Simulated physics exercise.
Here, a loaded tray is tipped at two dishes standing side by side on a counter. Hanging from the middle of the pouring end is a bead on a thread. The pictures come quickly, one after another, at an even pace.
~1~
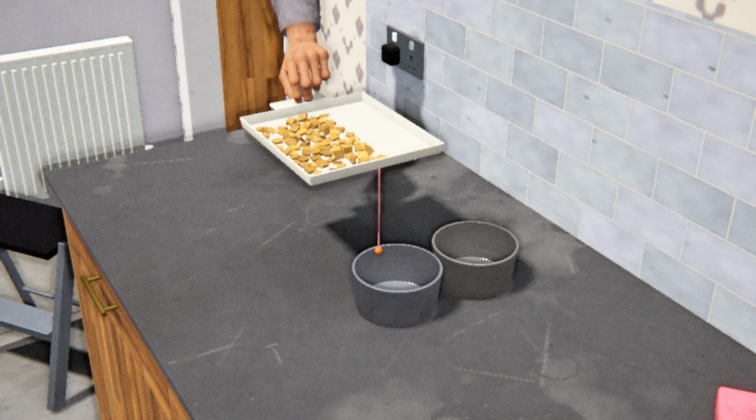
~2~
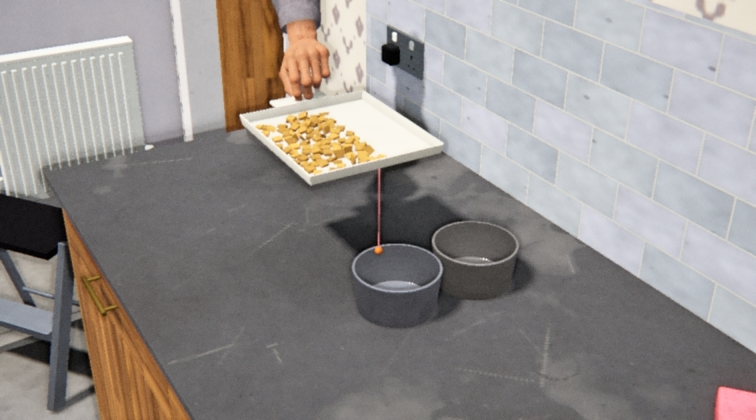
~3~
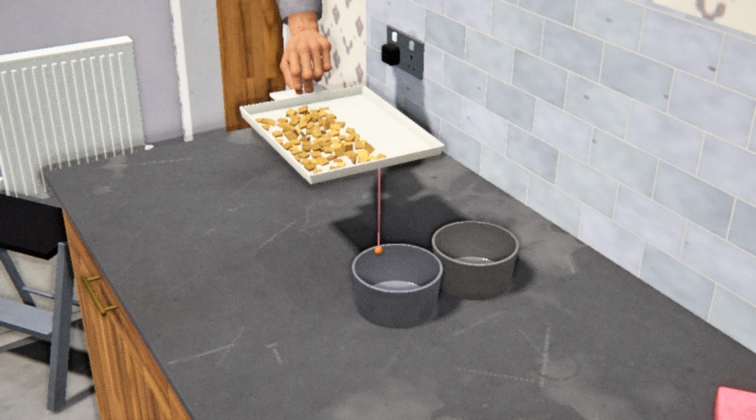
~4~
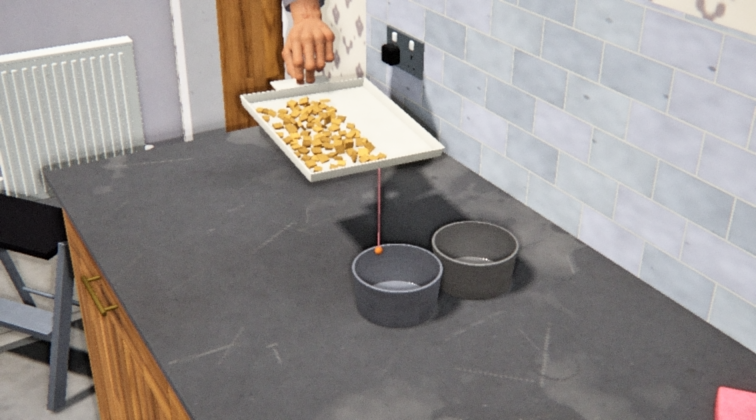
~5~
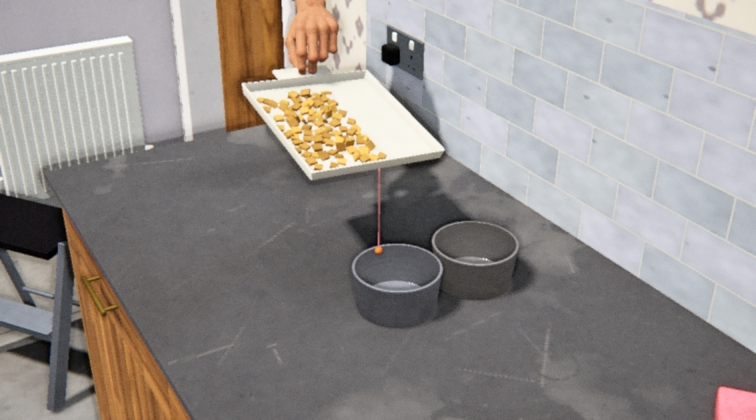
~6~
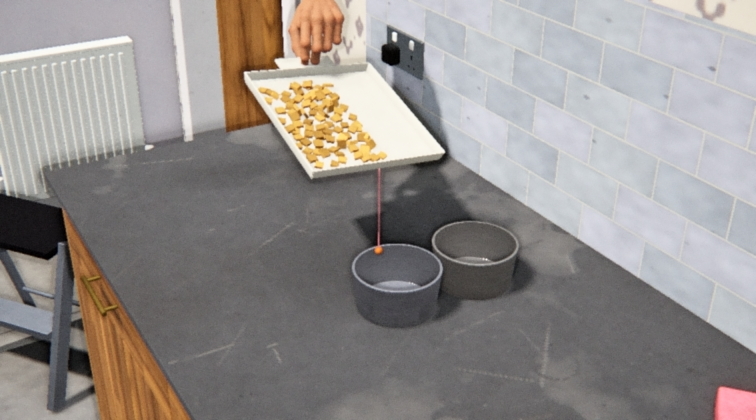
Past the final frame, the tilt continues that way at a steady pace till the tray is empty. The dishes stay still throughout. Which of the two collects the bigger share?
Short answer, the left dish, that's where more goes.
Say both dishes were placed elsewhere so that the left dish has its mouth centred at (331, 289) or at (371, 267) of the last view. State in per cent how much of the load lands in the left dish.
About 0 and 30 per cent respectively.
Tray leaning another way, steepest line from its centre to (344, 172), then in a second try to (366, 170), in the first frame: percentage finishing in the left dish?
0 % and 40 %.
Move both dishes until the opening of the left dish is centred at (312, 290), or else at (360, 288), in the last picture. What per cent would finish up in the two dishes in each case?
The first yields 50 per cent and the second 80 per cent.
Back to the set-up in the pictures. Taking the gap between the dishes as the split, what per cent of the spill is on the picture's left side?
Near 70 per cent.
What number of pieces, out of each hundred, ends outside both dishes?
About 30 per cent.
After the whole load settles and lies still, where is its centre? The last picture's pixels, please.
I'd put the middle somewhere around (421, 297).
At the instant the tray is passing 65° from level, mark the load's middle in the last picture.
Check around (394, 153) in the last picture.
Shortly afterwards, tray tipped steeply; the bulk on the tray; near a quarter in the air.
Next, tray tipped past a quarter turn; near half on the tray; a little in the left dish; a little in the right dish; a little outside both; a little in the air.
Some moments later, tray tipped past a quarter turn; near half in the left dish; near a quarter in the right dish; near a quarter outside both.
In the end, tray tipped past a quarter turn; near half in the left dish; near a quarter in the right dish; near a quarter outside both.
